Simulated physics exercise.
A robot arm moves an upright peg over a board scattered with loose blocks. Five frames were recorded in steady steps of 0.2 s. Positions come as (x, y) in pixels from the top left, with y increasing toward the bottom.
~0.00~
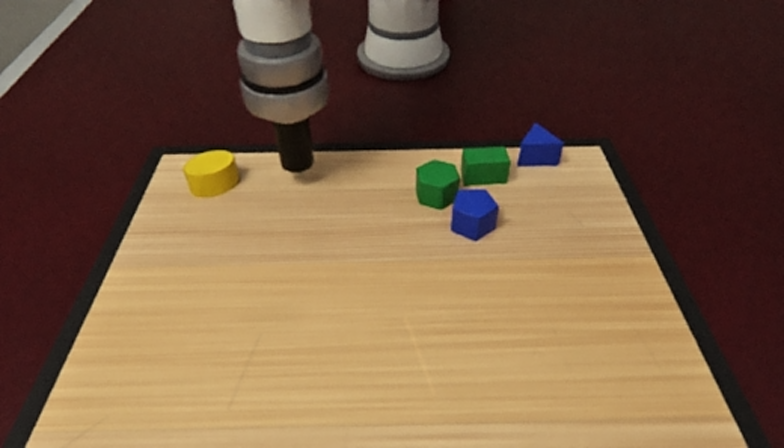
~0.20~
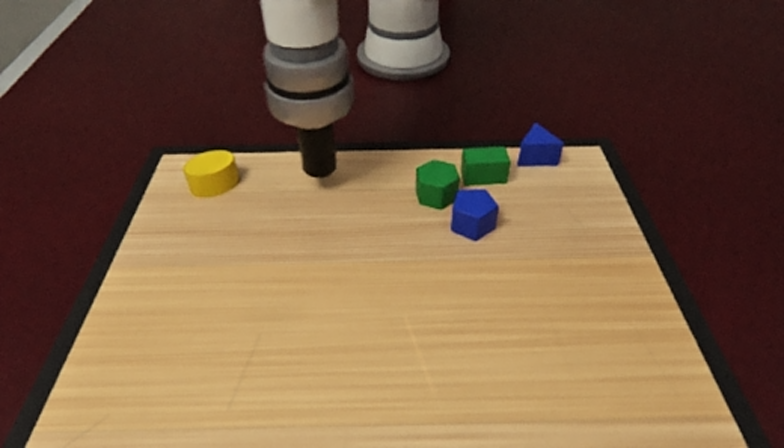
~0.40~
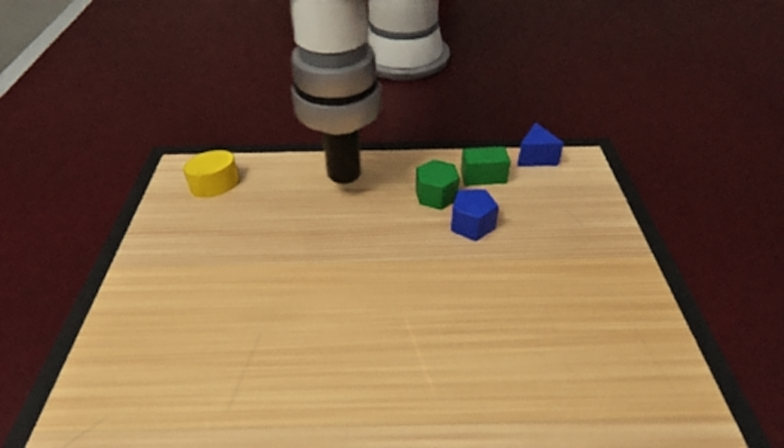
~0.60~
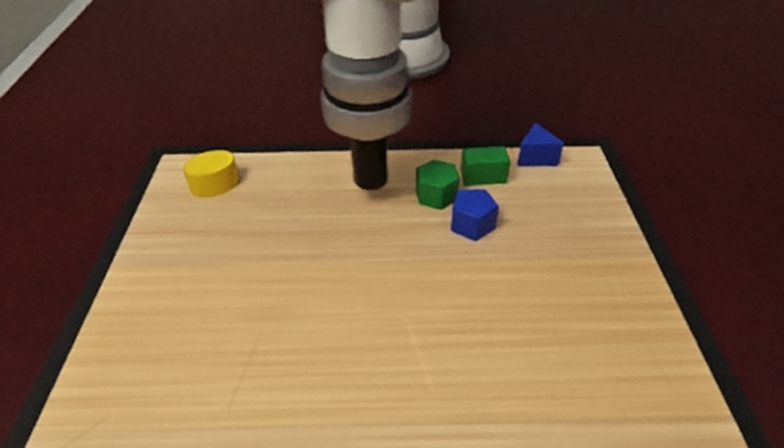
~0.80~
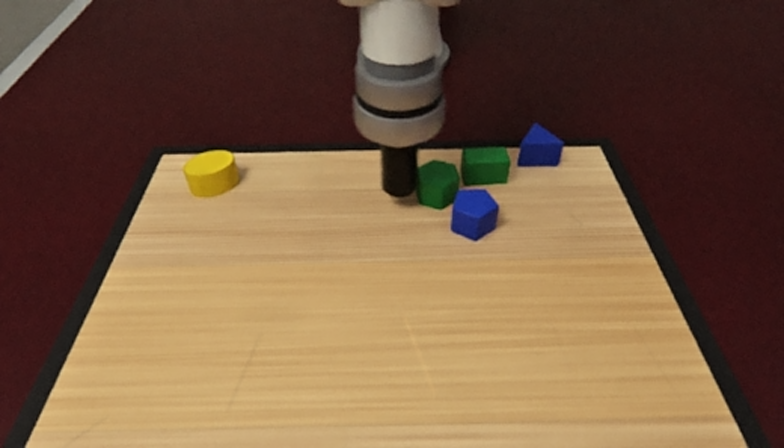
A robot arm holding an upright black peg moves steadily rightward and slightly toward the viewer across a wooden board, from near a yellow block to close beside a green hexagonal block, while the green, blue and yellow blocks stay still.
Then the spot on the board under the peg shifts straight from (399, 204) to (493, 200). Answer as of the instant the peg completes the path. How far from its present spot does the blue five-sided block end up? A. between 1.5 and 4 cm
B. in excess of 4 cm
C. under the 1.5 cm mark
C - under the 1.5 cm mark.
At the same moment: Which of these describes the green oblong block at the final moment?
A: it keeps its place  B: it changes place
The one that fits is B, it changes place.
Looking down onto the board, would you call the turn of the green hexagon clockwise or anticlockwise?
My prediction: CCW.
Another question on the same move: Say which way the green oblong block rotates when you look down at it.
The block spins clockwise.
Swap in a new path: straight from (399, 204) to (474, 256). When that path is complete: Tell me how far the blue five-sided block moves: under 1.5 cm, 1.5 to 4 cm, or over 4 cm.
Ends 1.5 to 4 cm away.
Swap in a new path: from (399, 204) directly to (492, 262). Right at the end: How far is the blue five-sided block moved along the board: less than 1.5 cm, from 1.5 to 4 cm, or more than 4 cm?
Band: 1.5 to 4 cm.
On the path given first. One third of the way, peg (432, 186); green hexagon (463, 166), turned 25° anticlockwise; green oblong block (496, 150).
Two thirds of the way, peg (464, 185); green hexagon (479, 157), turned 60° anticlockwise; green oblong block (503, 143), turned 30° clockwise; blue triangle (543, 136).
At the end, peg (495, 183); green hexagon (483, 154), turned 80° anticlockwise; blue five-sided block still; green oblong block (503, 139), turned 45° clockwise; blue triangle (544, 136).
